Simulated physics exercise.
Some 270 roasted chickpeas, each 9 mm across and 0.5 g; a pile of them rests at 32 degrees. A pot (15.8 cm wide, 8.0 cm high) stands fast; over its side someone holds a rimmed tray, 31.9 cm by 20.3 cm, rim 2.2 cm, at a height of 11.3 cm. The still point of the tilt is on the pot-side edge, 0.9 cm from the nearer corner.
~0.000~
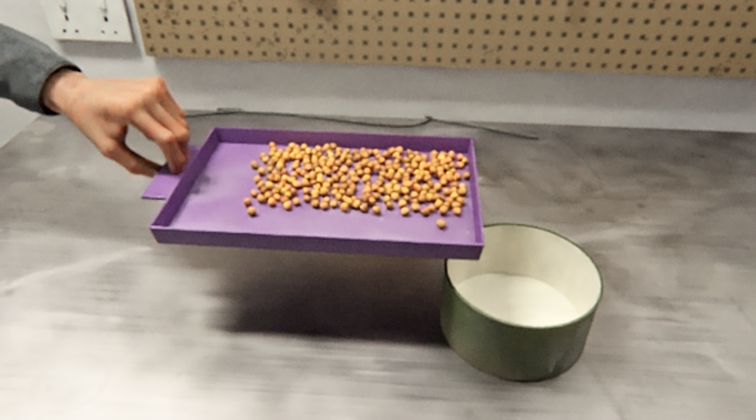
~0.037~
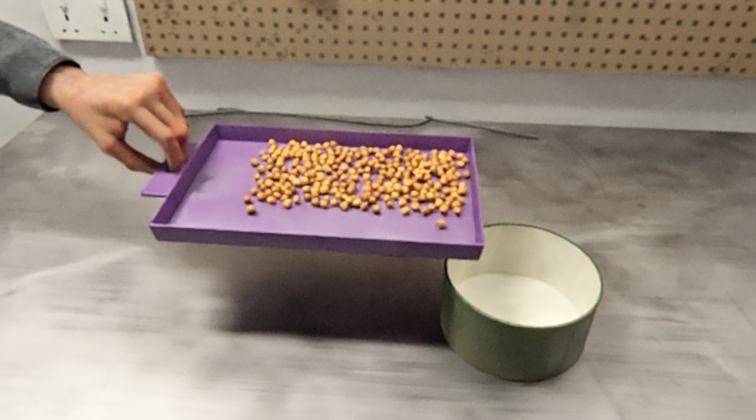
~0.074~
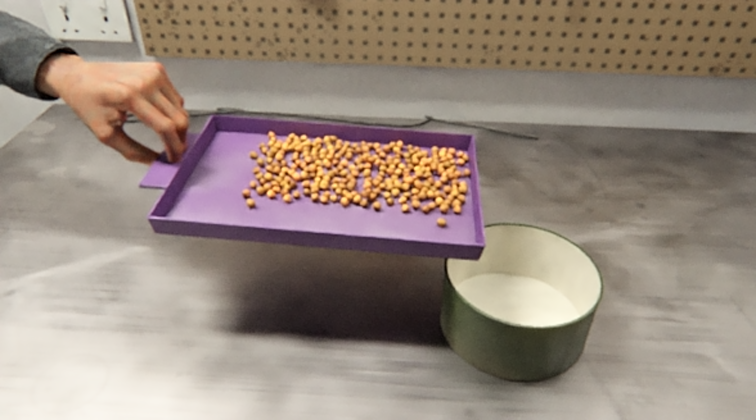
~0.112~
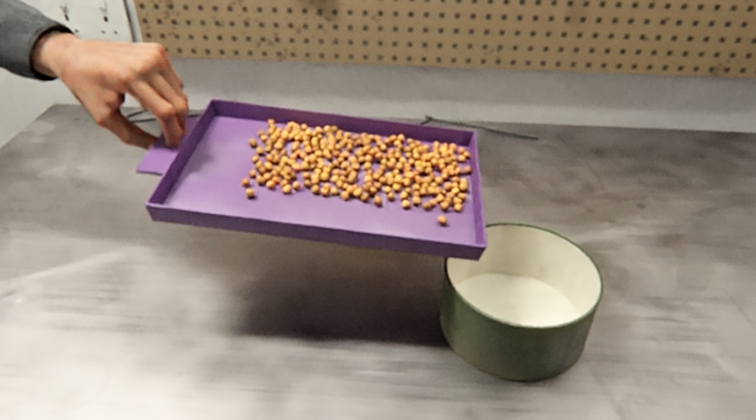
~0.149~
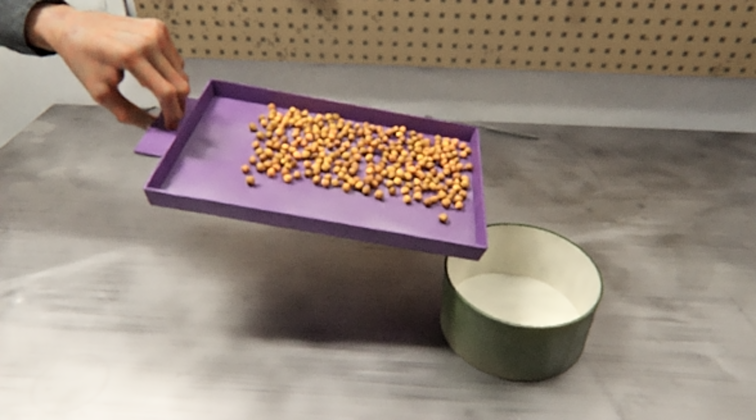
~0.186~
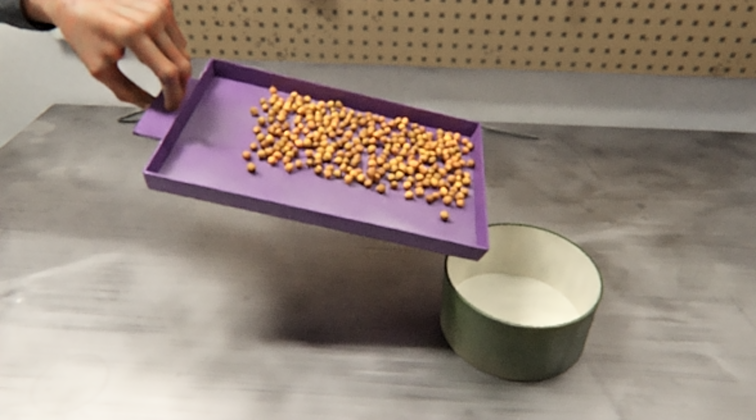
A hand at the left raises the near-level purple tray of roasted chickpeas by its tab, slowly and then faster, tilting it down to the right beside a green pot while the chickpeas keep their places on it.
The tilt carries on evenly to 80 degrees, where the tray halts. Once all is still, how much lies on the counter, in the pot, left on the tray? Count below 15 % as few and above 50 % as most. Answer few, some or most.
Counter few, pot most, tray some.
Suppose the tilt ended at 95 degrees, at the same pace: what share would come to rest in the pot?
In that case some 95 per cent.
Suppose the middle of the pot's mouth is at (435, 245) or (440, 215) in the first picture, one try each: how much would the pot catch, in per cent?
Some 0 and 0 per cent.
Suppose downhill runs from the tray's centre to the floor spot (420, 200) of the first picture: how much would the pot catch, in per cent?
About 25 per cent.
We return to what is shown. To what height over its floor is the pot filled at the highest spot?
Roughly 2.5 cm.
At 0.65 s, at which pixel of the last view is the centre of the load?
At about (489, 181).
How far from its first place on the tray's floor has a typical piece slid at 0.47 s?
Some 5 cm.
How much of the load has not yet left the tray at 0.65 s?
Some 100 per cent of the load.
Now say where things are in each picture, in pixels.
The first picture shows tray tilt 0 degrees, front corners at (154, 225) and (481, 243); middle of the pieces at (360, 174); pot at (522, 270).
The second picture shows tray tilt 1 degrees, front corners at (153, 223) and (481, 243); middle of the pieces at (361, 172).
The third picture shows tray tilt 3 degrees, front corners at (152, 215) and (482, 243); middle of the pieces at (361, 168).
The fourth picture shows tray tilt 6 degrees, front corners at (150, 203) and (483, 244), lowest corner right front; middle of the pieces at (361, 161).
The fifth picture shows tray tilt 10 degrees, front corners at (148, 187) and (484, 245), lowest corner right front; middle of the pieces at (363, 151).
The sixth picture shows tray tilt 15 degrees, front corners at (147, 170) and (486, 246), lowest corner right front; middle of the pieces at (365, 142); pot at (522, 270). The tray's pace is about 115 degrees a second.
After 0.47 s, tilt 48 degrees; the tray holds 100 %, the pot 0 %.
Then, at 0.65 s, tilt 69 degrees; the tray holds 100 %, the pot 0 %.
Then, at 0.96 s, tilt 80 degrees; the tray holds 50 %, the pot 40 %.
In the end, at 1.9 s, counter 0 %, pot 65 %, tray 30 %.
